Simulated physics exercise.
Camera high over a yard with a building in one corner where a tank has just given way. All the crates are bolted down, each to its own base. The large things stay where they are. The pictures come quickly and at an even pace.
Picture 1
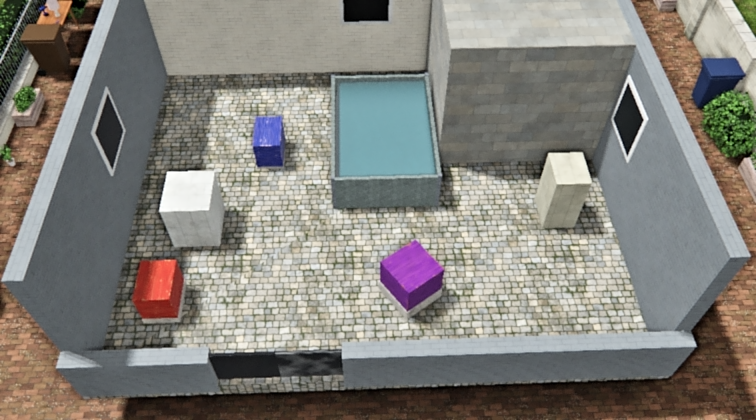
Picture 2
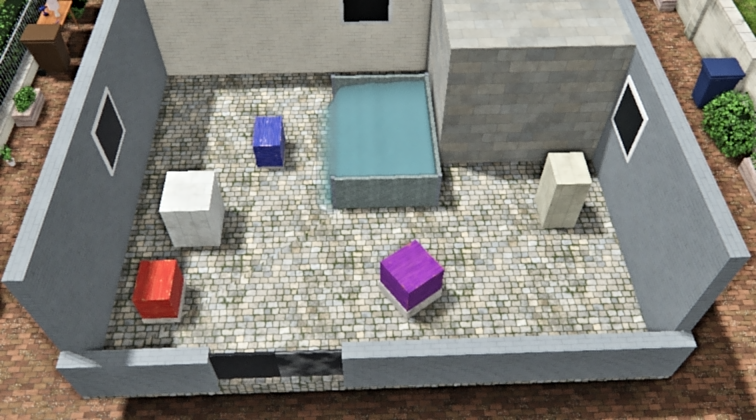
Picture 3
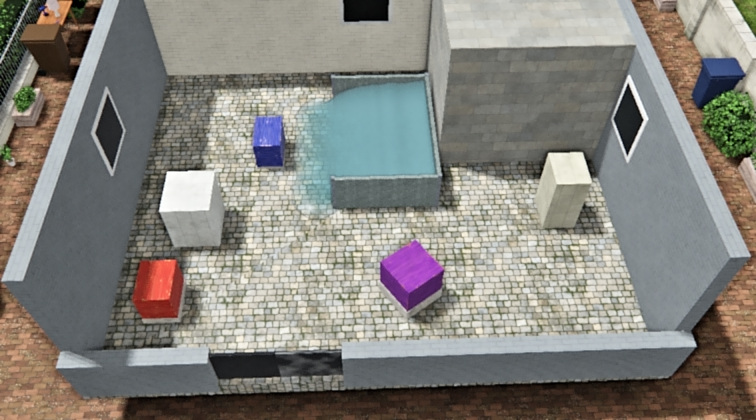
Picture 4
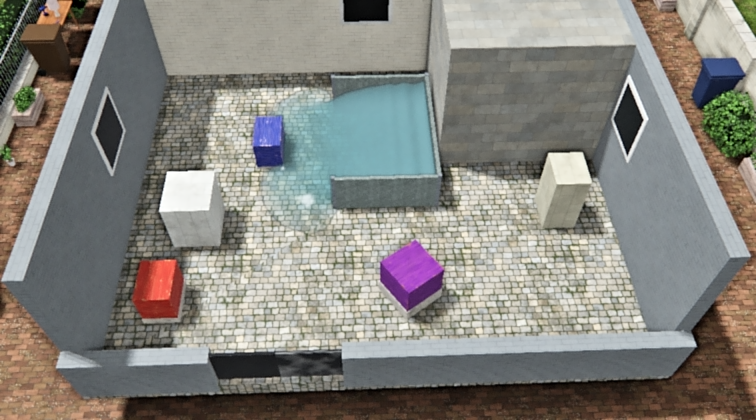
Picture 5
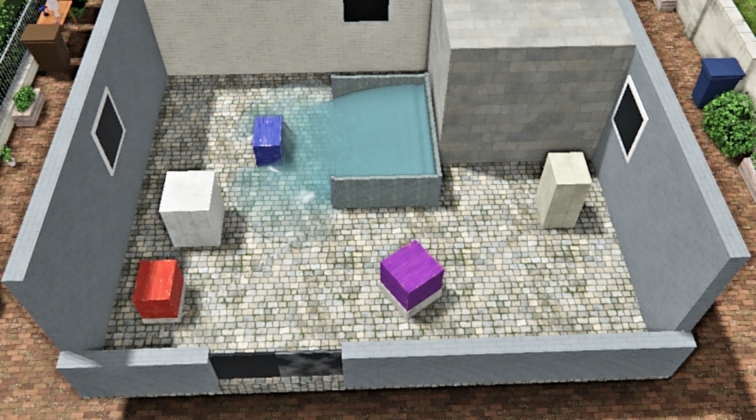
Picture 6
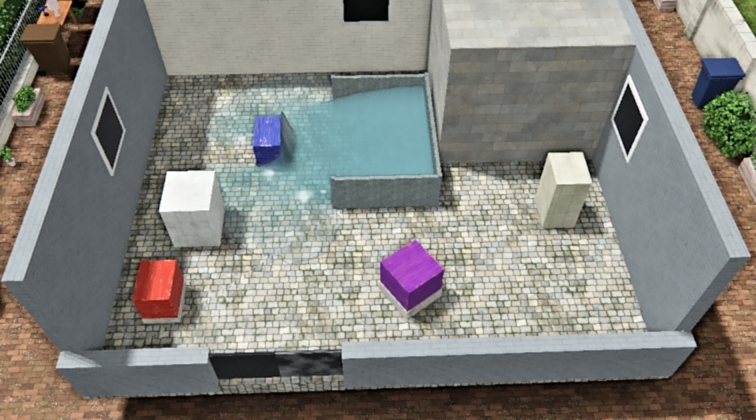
Water poured out of the open left side of a tank in a walled yard, spreading left across the paving stones in a thinning sheet and reaching around the blue block near the back.
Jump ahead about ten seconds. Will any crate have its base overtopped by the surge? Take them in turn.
Each in turn: The purple crate is spared, the blue crate is overtopped, the red crate is overtopped.
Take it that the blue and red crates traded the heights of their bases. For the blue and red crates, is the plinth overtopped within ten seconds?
Blue: Is reached; red: Is reached.
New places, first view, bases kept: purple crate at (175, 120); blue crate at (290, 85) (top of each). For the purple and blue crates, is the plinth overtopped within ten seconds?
Note - purple crate is caught, blue crate is caught.
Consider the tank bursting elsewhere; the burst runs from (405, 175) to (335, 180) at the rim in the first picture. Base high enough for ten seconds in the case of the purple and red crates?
My take: The purple crate gets flooded, while the red crate gets flooded.
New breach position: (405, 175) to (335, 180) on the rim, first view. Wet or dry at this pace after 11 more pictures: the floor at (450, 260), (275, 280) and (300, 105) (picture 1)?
Obs. 1: Sodden; obs. 2: Sodden; obs. 3: Moisture-free.
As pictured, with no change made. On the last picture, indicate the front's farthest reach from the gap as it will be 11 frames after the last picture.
Point: (106, 339) in the last picture's pixels.
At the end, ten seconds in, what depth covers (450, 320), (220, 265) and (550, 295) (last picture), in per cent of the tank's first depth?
4, 10 and 2 in a hundred, in turn.
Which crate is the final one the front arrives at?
Pick: The purple one.
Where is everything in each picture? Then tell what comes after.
The first frame shows the water tank at (383, 127) is whole and still.
In the second frame, the front is at a hidden place, out from the gap at (336, 146).
In the third frame, the front is at (318, 100), out from the gap at (336, 147).
In the fourth frame, the front is at (303, 95), out from the gap at (336, 148).
In the fifth frame, water pours out at (336, 148) and has run to (276, 91).
In the sixth frame, water pours out at (336, 148) and has run to (214, 120).
A moment on, water covers 35 % of the floor; the purple crate not reached, the blue crate water round its plinth, the red crate water round its plinth.
Next, water covers 45 % of the floor; the purple crate not reached, the blue crate water round its plinth, the red crate water round its plinth.
Then, water covers 60 % of the floor; the purple crate not reached, the blue crate water round its plinth, the red crate water round its plinth.
Later, water covers 75 % of the floor; the purple crate water round its plinth, the blue crate water round its plinth, the red crate water round its plinth.
In the end, water covers 100 % of the floor; the purple crate stayed above the water, the blue crate was topped, the red crate was topped.
